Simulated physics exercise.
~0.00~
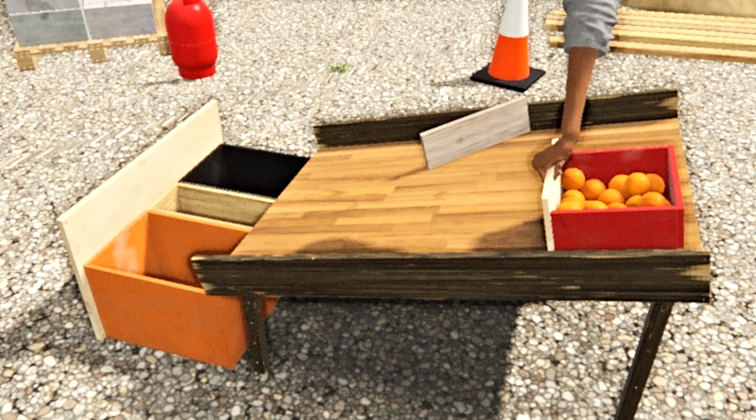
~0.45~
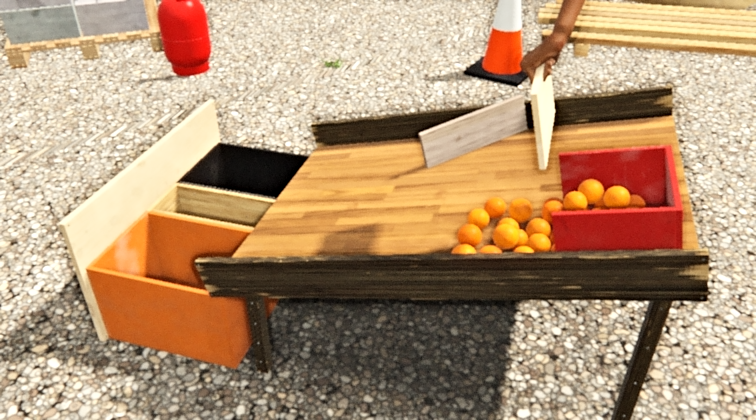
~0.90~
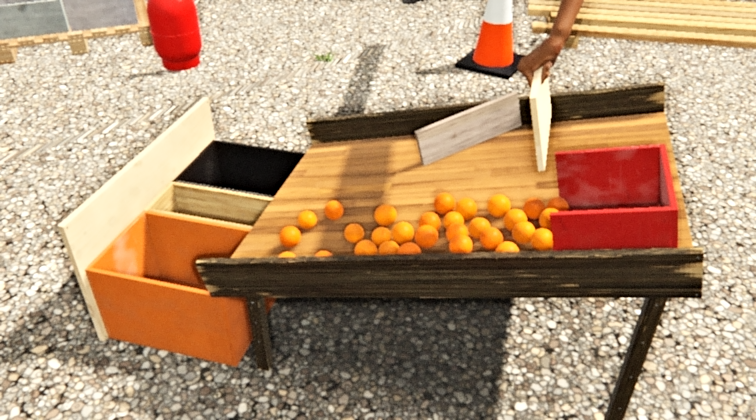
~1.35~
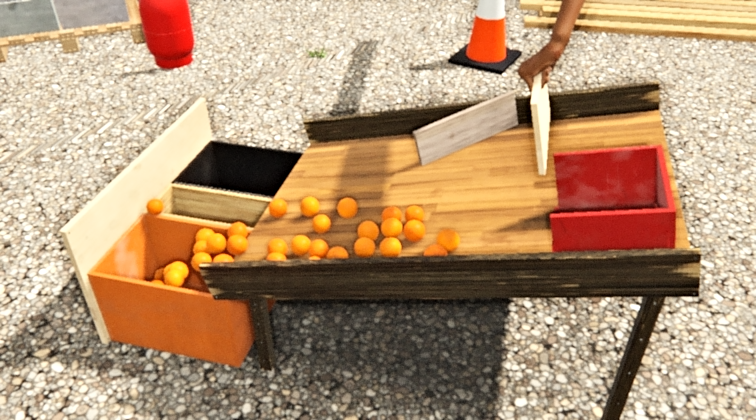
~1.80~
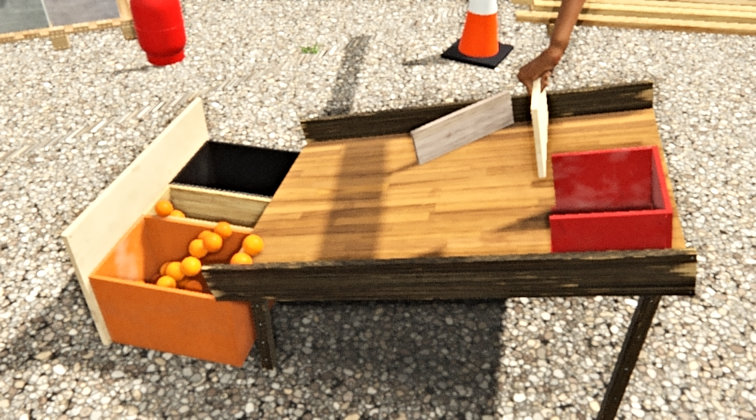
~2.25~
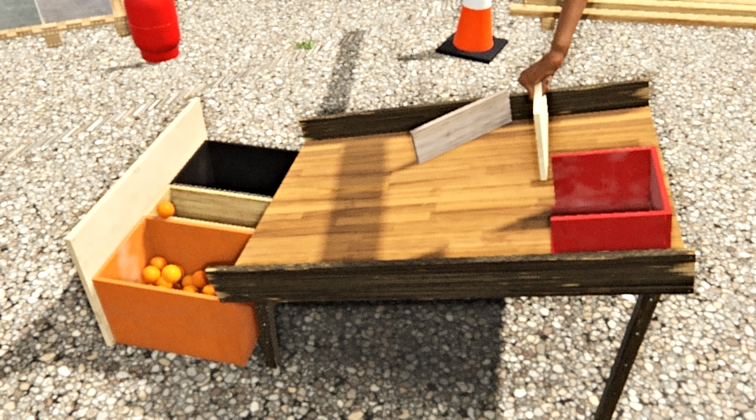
A hand lifts a pale gate from the red pen, and oranges spill out and roll leftward down the sloping wooden table, dropping off its end mostly into the orange tub, with one visible at the wooden tote, leaving the pen and table empty.
